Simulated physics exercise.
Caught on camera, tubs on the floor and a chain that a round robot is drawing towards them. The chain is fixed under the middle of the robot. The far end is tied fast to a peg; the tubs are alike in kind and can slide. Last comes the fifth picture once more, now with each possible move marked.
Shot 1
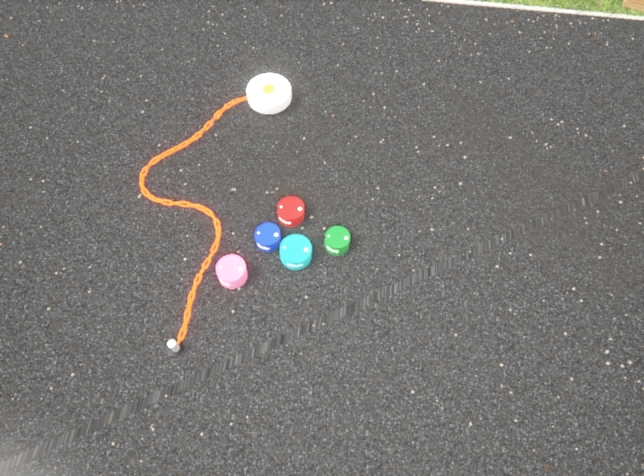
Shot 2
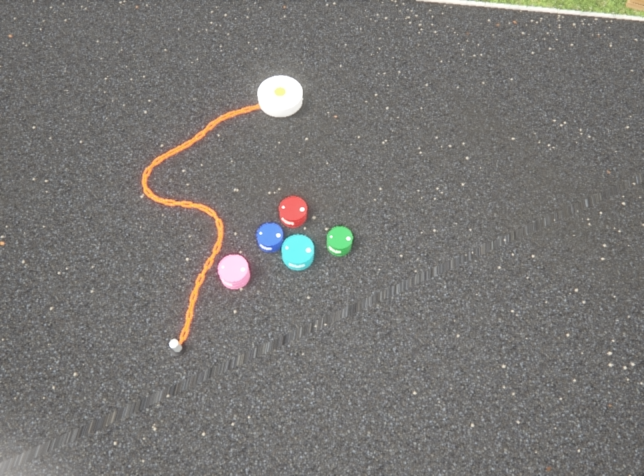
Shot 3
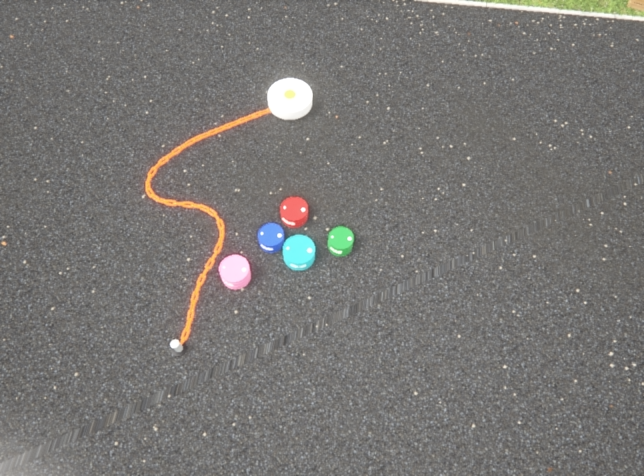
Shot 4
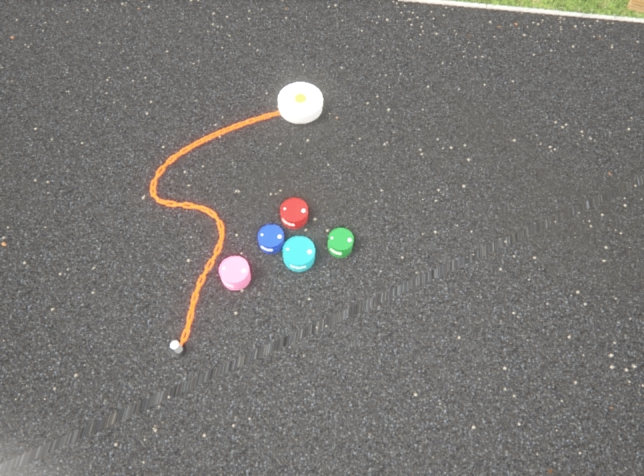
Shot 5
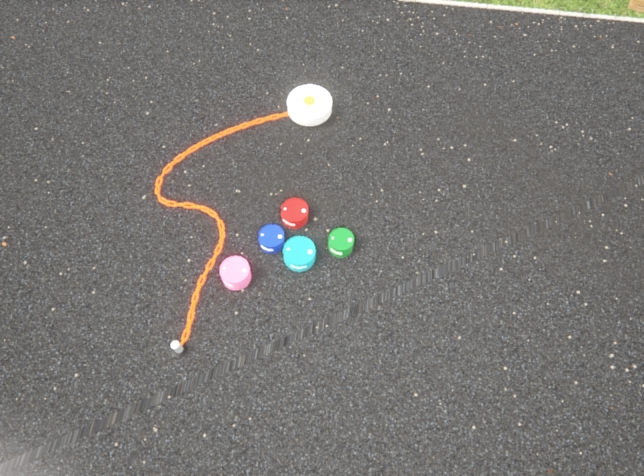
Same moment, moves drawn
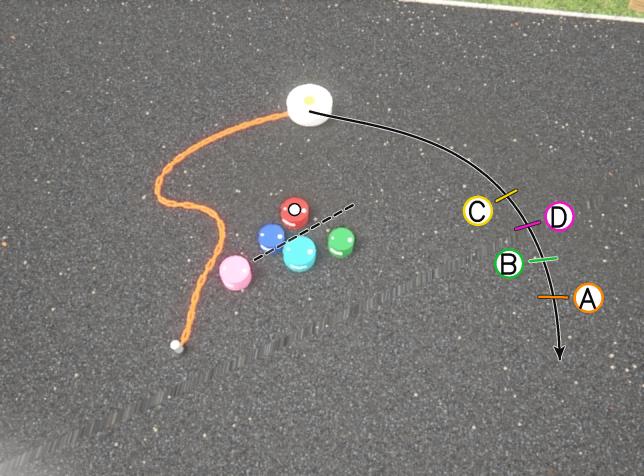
At the start, a round white robot sits above a group of five coloured tubs on dark ground, with a wavy orange chain running from it down to a small peg. The robot then slides slightly right and down, drawing the chain's upper part straighter, while the tubs stay almost still.
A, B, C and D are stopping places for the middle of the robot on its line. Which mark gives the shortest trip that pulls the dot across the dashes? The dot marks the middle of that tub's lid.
Mark A.
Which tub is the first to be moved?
Red.
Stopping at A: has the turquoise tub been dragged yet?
By then, yes.
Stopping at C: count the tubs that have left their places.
The count is none.
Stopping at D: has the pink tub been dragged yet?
No.
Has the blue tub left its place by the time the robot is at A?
By then, yes.
On the marked copy, A at (553, 297); B at (543, 260); C at (507, 196); D at (528, 226); the dashed line at (306, 231); the route from (310, 111) via (488, 177) to (560, 359); the white dot at (295, 210).
Following A. Soon after the start, robot (419, 133); red tub (295, 213).
Later, robot (514, 197); red tub (295, 213).
In the end, robot (557, 294); turquoise tub (300, 264); pink tub (241, 276); blue tub (279, 247); red tub (308, 239); the dot on the red tub is over the dashed line.
As for the rest, B leaves the dotted tub short, at (302, 229); C leaves the dotted tub short, at (295, 213); D leaves the dotted tub short, at (297, 216).
